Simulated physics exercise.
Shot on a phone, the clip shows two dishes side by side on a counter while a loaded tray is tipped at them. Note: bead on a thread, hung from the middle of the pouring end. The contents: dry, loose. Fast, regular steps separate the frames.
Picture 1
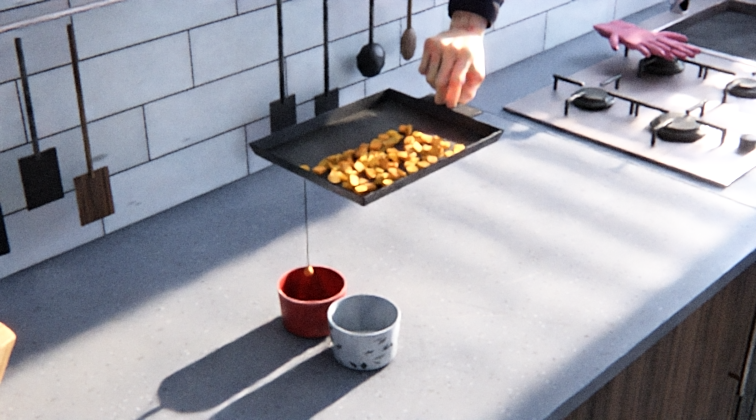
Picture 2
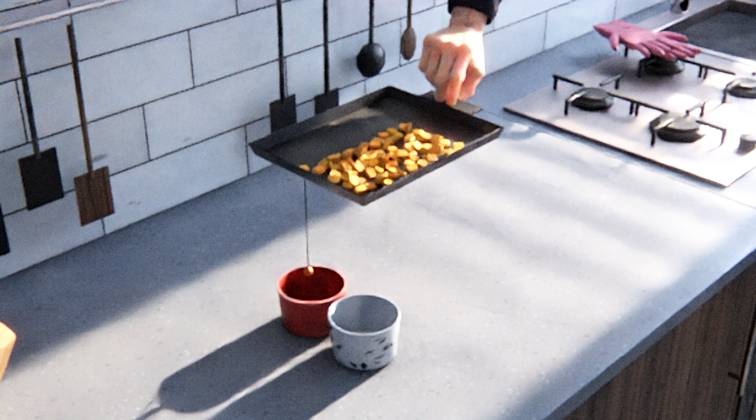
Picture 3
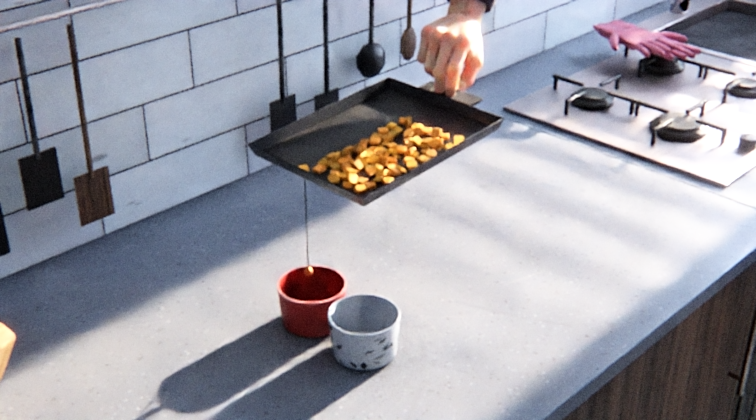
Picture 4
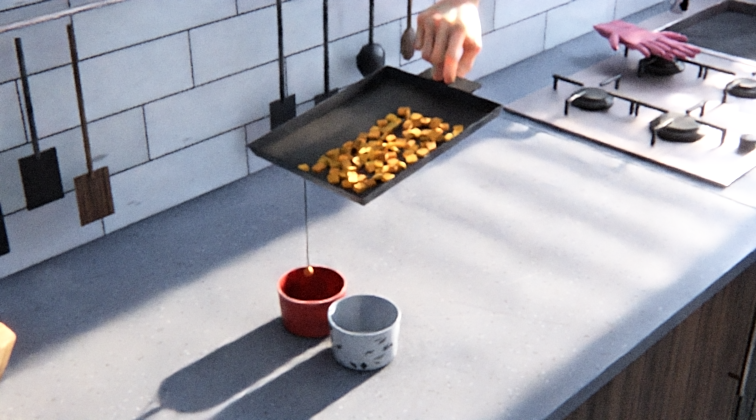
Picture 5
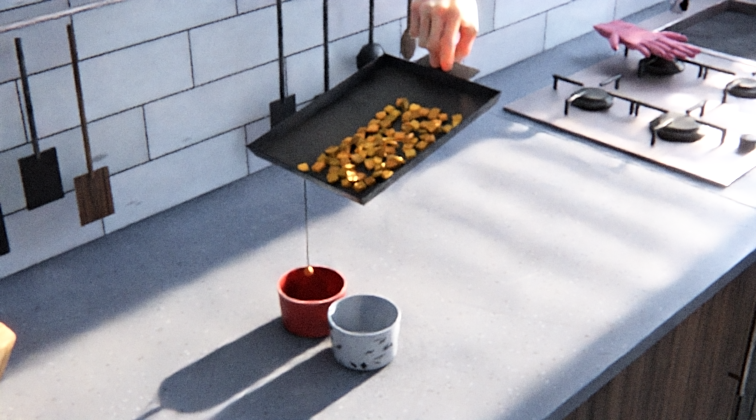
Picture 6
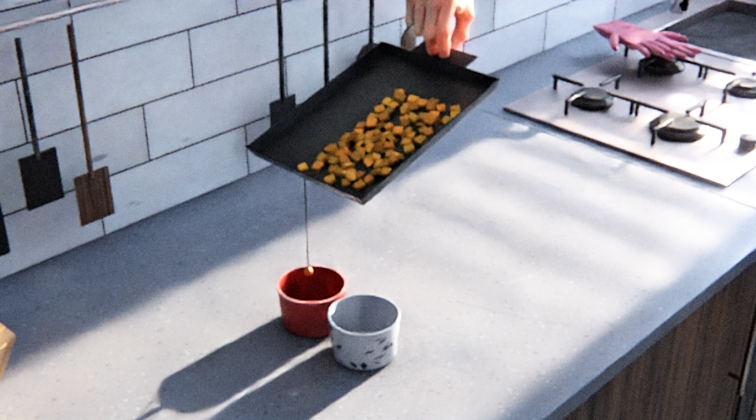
A hand gradually raising one end of a dark tray of small golden-brown crackers above red and speckled bowls on a counter.
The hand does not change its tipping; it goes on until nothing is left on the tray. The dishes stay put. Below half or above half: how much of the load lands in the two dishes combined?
Most of what falls will come down outside the dishes.
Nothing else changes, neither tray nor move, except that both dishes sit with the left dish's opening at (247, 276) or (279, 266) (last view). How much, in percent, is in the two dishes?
Roughly 70 per cent, then roughly 20 per cent.
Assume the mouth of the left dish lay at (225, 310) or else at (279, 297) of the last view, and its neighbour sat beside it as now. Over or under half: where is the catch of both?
Short of half, then the bulk of it.
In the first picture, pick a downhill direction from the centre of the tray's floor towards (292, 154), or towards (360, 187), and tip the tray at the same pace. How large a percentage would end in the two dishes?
Roughly 0 % in the first case and 90 % in the second.
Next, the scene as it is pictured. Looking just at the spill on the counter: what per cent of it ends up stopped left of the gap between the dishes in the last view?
It amounts to some 100 percent.
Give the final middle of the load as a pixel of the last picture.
Somewhere around (278, 343) in the final view.
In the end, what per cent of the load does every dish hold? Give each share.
Left dish about 0 per cent, right dish about 10 per cent.
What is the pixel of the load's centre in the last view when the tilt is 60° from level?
(321, 172).
Soon after the last picture, tray tipped steeply; nearly all on the tray; a stray few in the air.
A little later, tray tipped right over; about a third on the tray; a stray few in the right dish; a stray few in the left dish; about a quarter outside both; about a third in the air.
Later still, tray tipped past a quarter turn; a small part in the right dish; a small part in the left dish; most outside both.
At rest, tray tipped past a quarter turn; a small part in the right dish; a small part in the left dish; most outside both.
